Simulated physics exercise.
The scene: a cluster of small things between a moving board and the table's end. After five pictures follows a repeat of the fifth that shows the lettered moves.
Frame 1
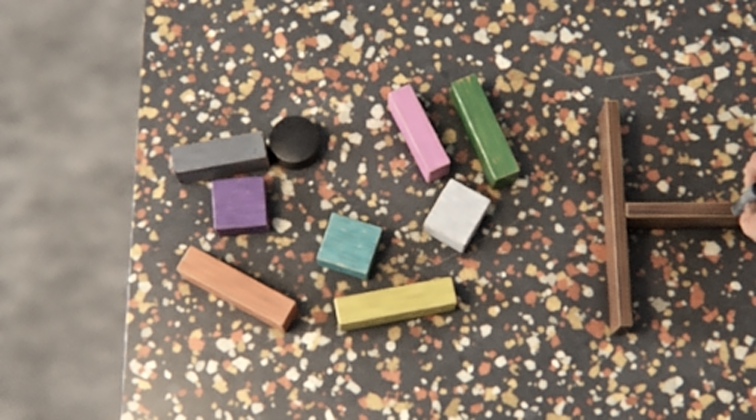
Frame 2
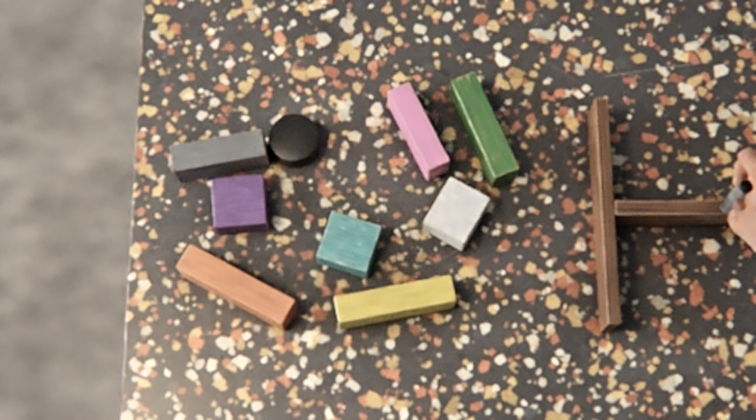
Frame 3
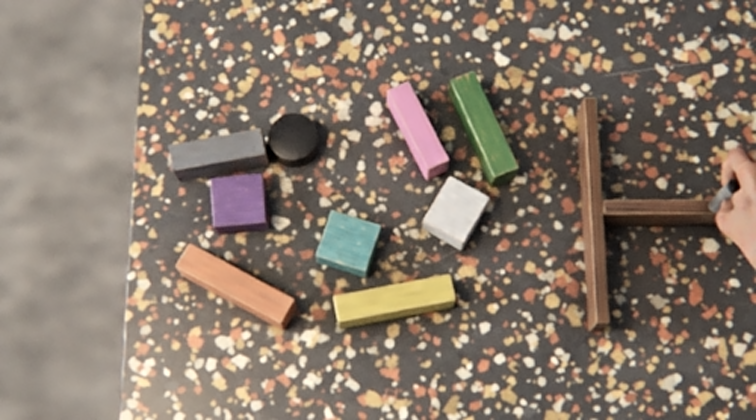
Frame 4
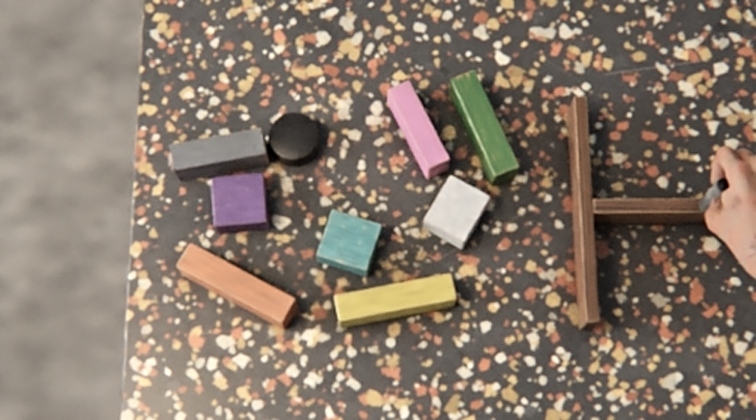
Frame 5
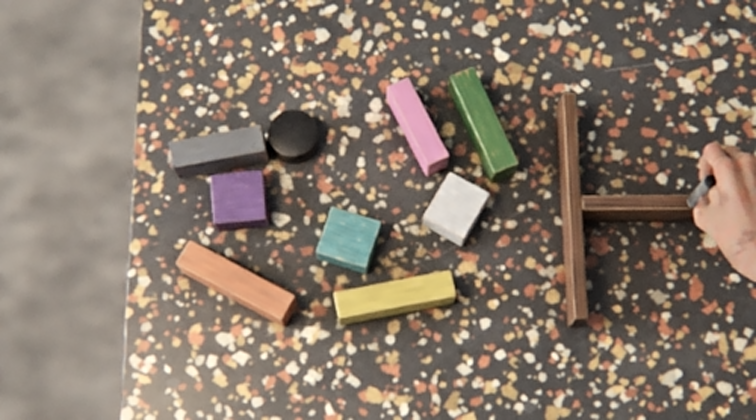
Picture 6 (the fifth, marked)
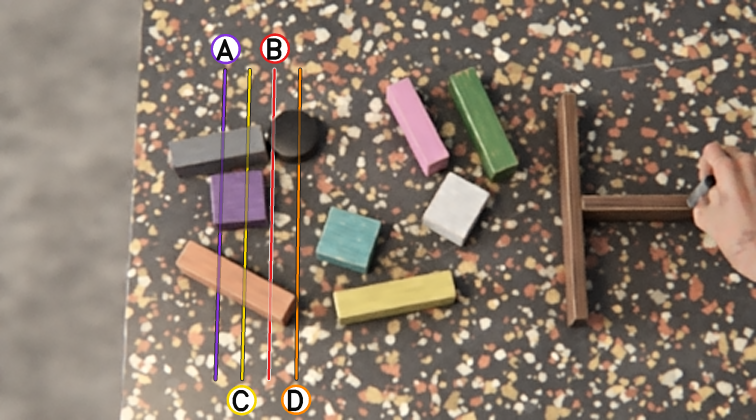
At the start, a T-shaped wooden board stands to the right of a loose cluster of colored blocks, bars and a round black tin on a speckled table. A hand at the right grips its handle and slides it slowly left a short way, closer to the cluster, while the small things stay practically still.
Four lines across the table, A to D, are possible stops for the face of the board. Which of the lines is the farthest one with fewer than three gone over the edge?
No third one falls up to A.
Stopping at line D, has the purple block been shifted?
Yes.
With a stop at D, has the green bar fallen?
No.
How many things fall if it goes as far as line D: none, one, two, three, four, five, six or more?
In all, none.
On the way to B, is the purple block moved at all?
Yes.
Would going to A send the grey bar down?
Yes.
On the marked copy, A at (221, 219); B at (272, 218); C at (246, 219); D at (298, 218).
Taking A. A third of the way, board (448, 204); yellow bar (380, 298); green bar (424, 123).
Two thirds of the way, board (321, 205); grey bar (172, 160); orange bar (182, 290).
When it is over, board (221, 206); orange bar over the edge; grey bar over the edge; two fallen.
As for the rest, B is within the limit but short; C is within the limit but short; D is within the limit but short.
